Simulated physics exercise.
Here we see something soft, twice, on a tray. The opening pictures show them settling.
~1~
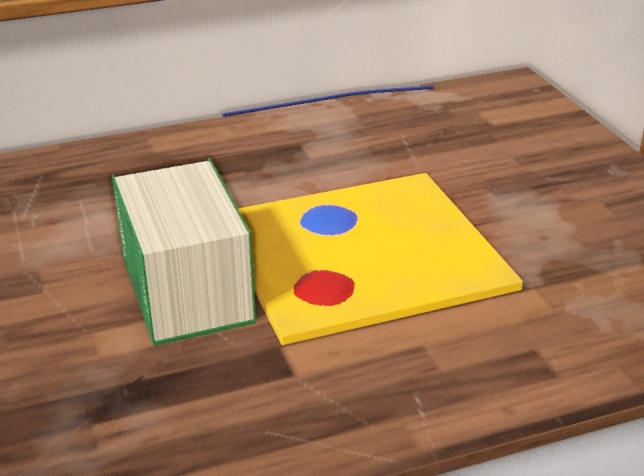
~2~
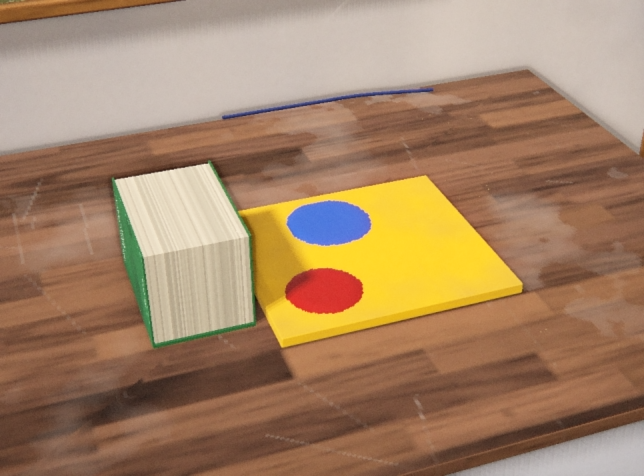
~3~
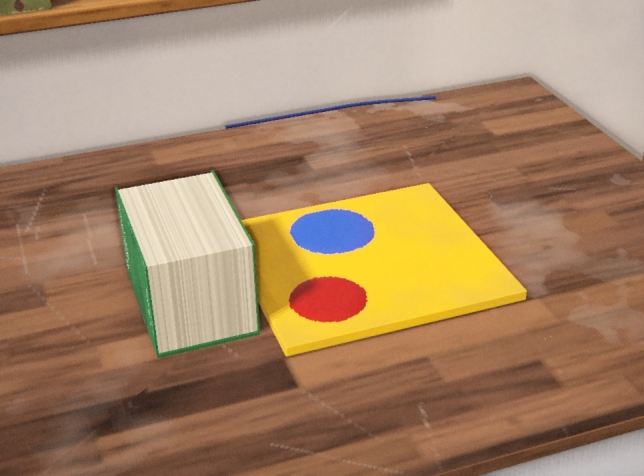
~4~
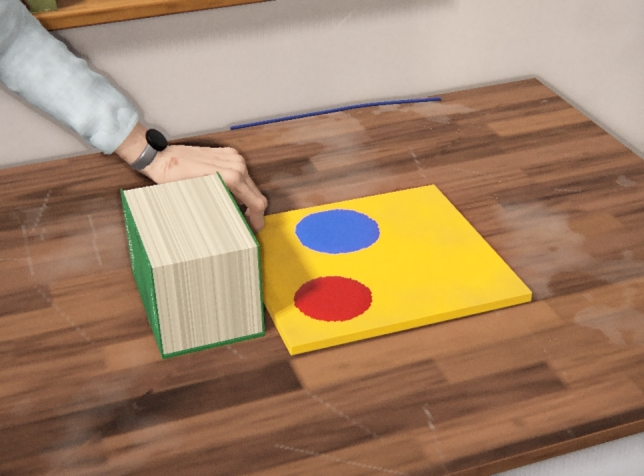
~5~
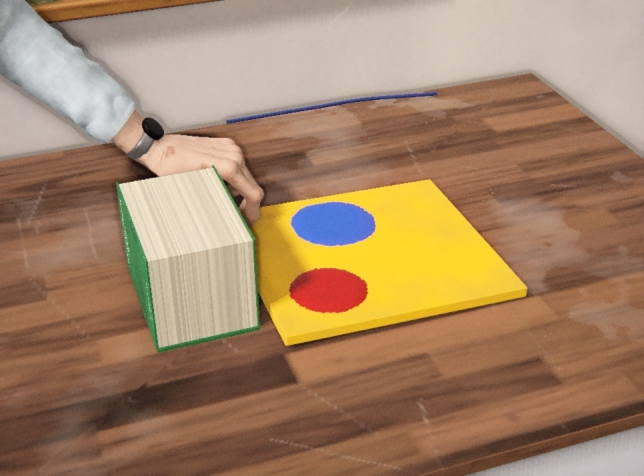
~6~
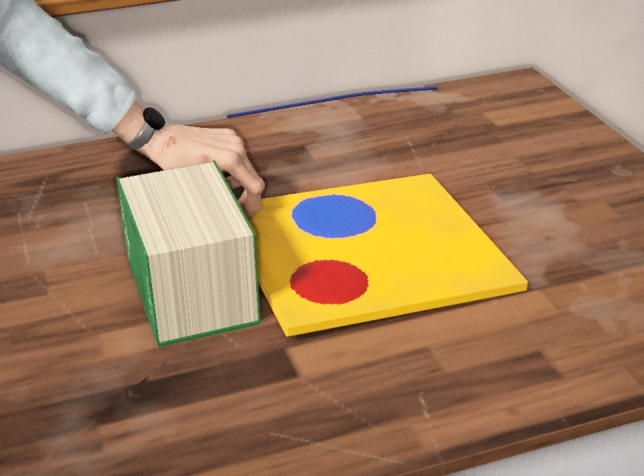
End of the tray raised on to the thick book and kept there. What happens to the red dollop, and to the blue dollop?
One by one: The red dollop stays on the surface; the blue dollop leaves the surface.
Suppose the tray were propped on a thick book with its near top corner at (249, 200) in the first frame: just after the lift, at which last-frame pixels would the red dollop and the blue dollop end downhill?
Roughly (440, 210) and (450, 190).
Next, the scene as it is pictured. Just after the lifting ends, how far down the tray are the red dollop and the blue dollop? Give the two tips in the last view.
Around (417, 225) for the first and around (431, 188) for the second.
A moment on, slope about 27°; the red dollop has crept a little; the blue dollop has crept down a long way.
Further on, the red dollop has crept down a long way; the blue dollop is dripping off the low end.
When it is over, slope about 27°; the red dollop has crept down a long way; the blue dollop is dripping off the low end.
